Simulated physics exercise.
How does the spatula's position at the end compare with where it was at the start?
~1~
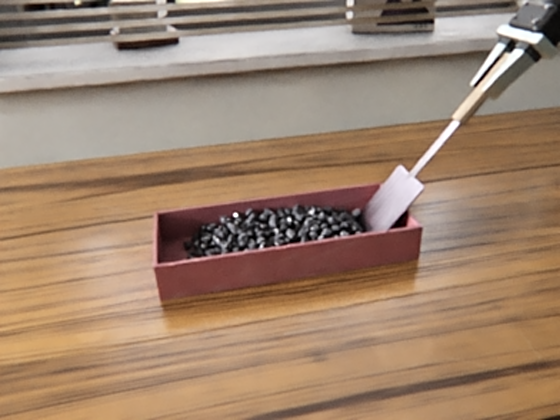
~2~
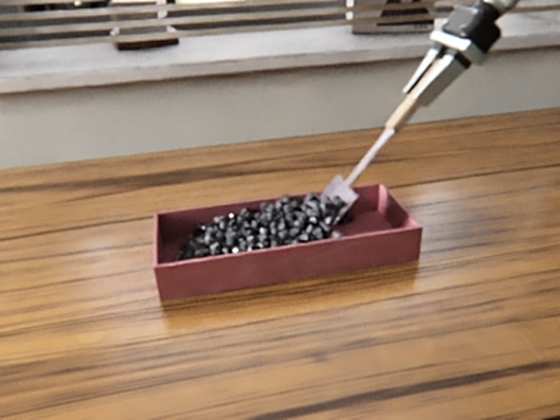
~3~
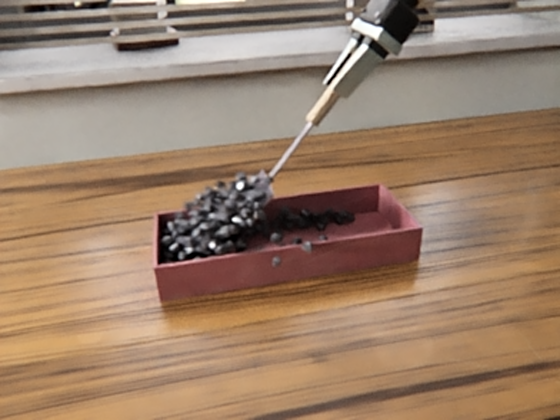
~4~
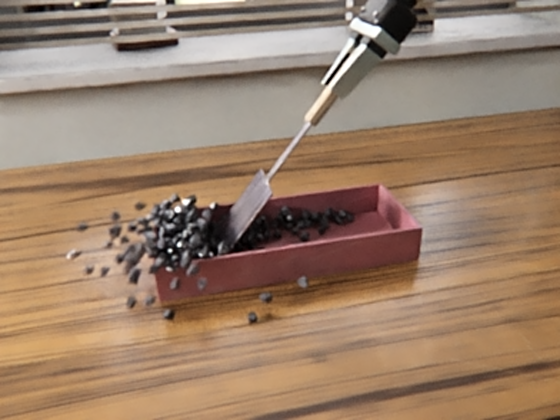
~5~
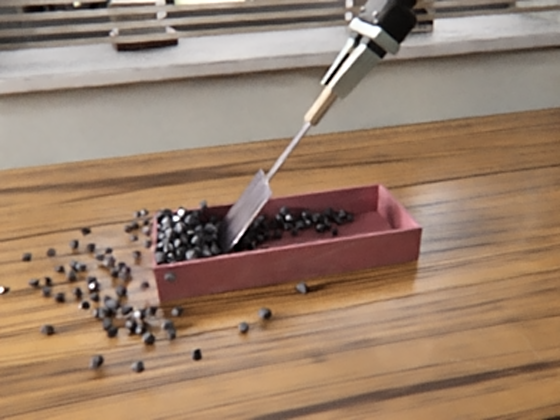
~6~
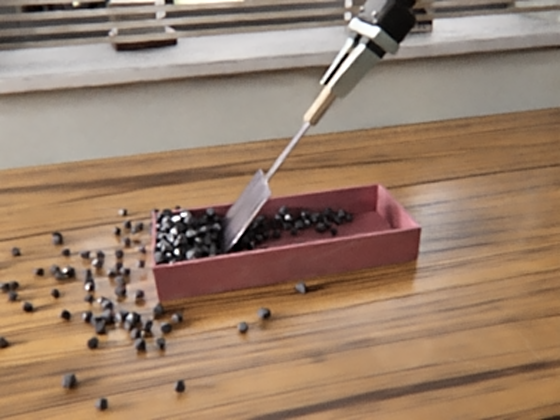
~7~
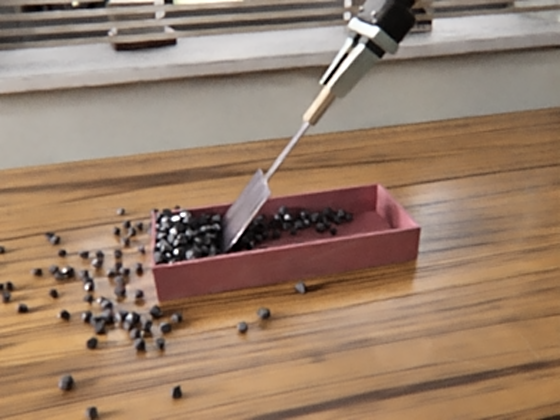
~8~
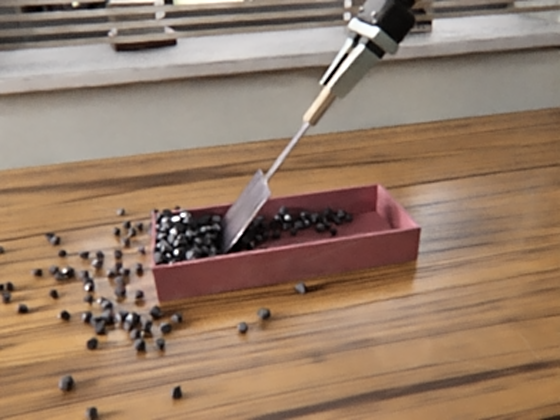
At the start the spatula is at the right end of the trough. By the end it is well to the left, resting against the pebbles gathered in the left part of the trough.
Robot arm sweeping a spatula left through dark pebbles in a red trough, spilling some over the end onto the wooden table.
